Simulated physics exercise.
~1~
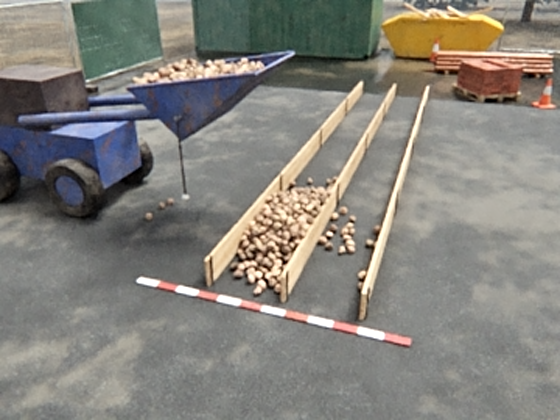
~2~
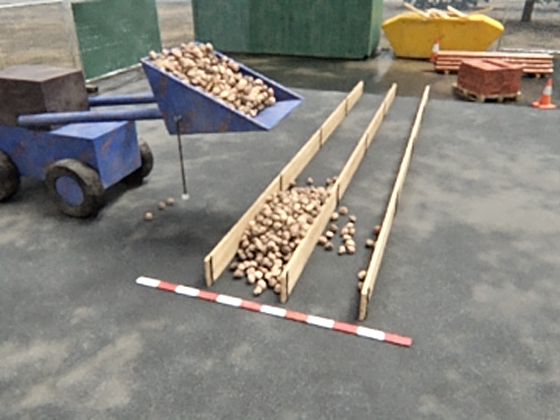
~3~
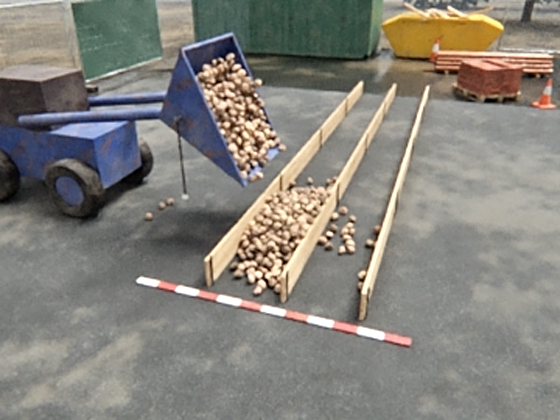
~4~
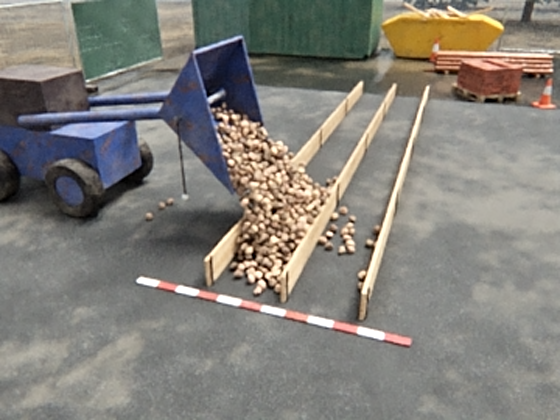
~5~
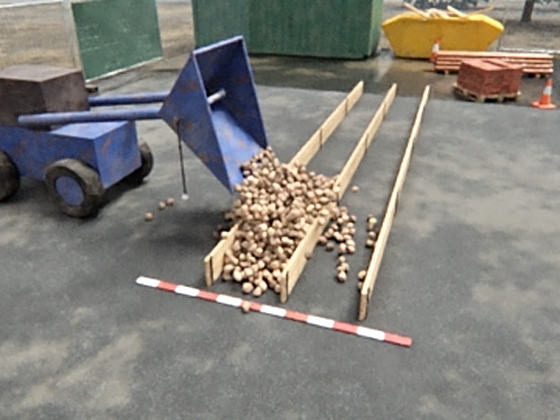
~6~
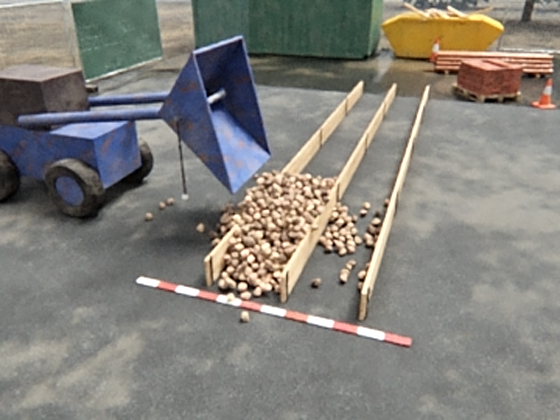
In this clip, a blue loader tips its raised bucket of brownish stones toward an earlier pile between wooden boards, and the load pours out until the bucket is empty, leaving a larger heap mostly in the near bay, with some stones in the far bay and outside the boards.
